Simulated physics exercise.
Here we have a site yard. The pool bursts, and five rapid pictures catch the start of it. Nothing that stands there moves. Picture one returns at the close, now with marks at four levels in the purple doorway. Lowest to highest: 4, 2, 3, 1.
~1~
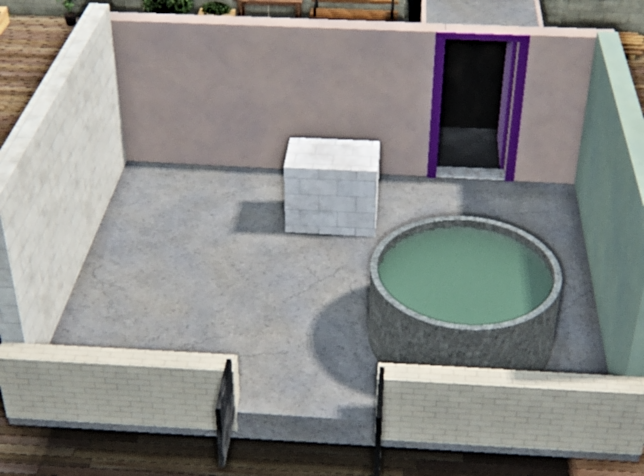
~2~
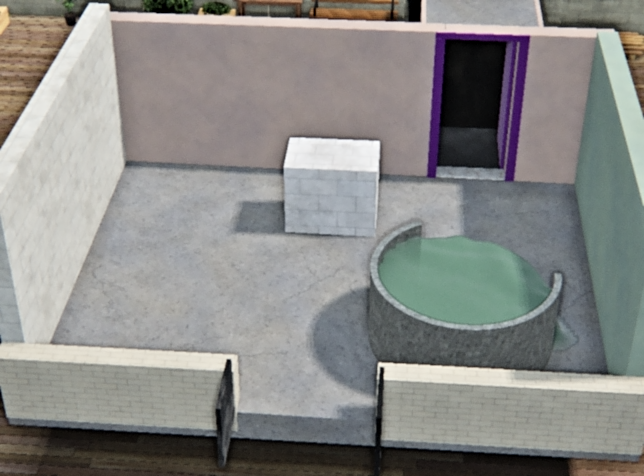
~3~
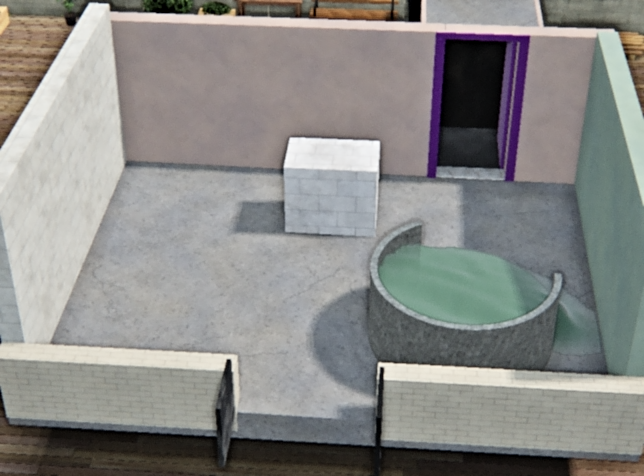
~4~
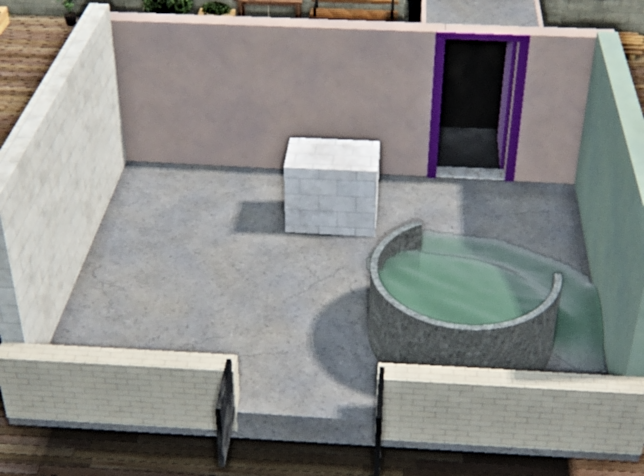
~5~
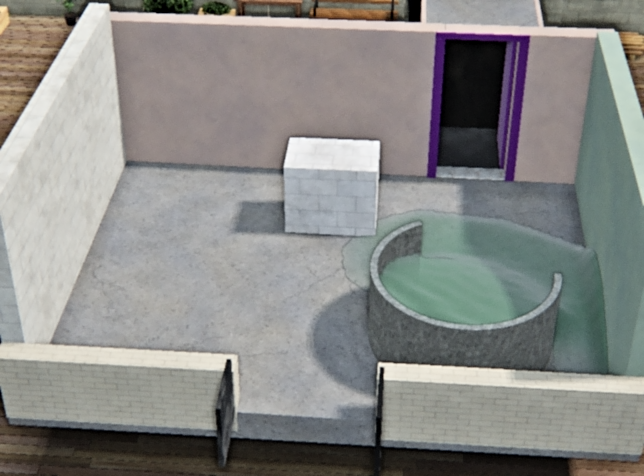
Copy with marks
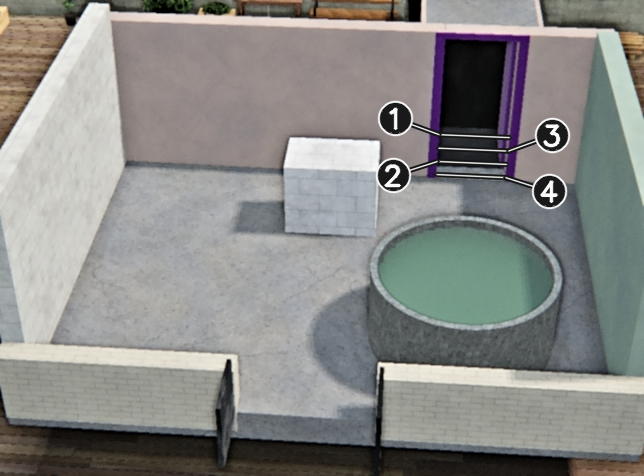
In a walled yard with a purple doorway and a pale block, the back of a round pool's wall disappeared, and green water poured out toward the right wall, then spread back and around to the left.
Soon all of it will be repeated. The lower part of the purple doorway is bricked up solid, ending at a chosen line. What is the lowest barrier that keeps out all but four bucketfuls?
3 will do.
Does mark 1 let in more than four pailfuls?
No, not at all.
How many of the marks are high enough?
Two of the four.
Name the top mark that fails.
The answer is 2.
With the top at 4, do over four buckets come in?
Yes, that goes wrong.
On the marked copy, 1 at (474, 136); 2 at (472, 162); 3 at (473, 149); 4 at (470, 176); from the bottom up 4, 2, 3, 1.
With 1, nothing gets over.
With 2, about 10 bucketfuls get in.
With 3, a splash gets over, under a bucket.
With 4, dozens of bucketfuls pour in.
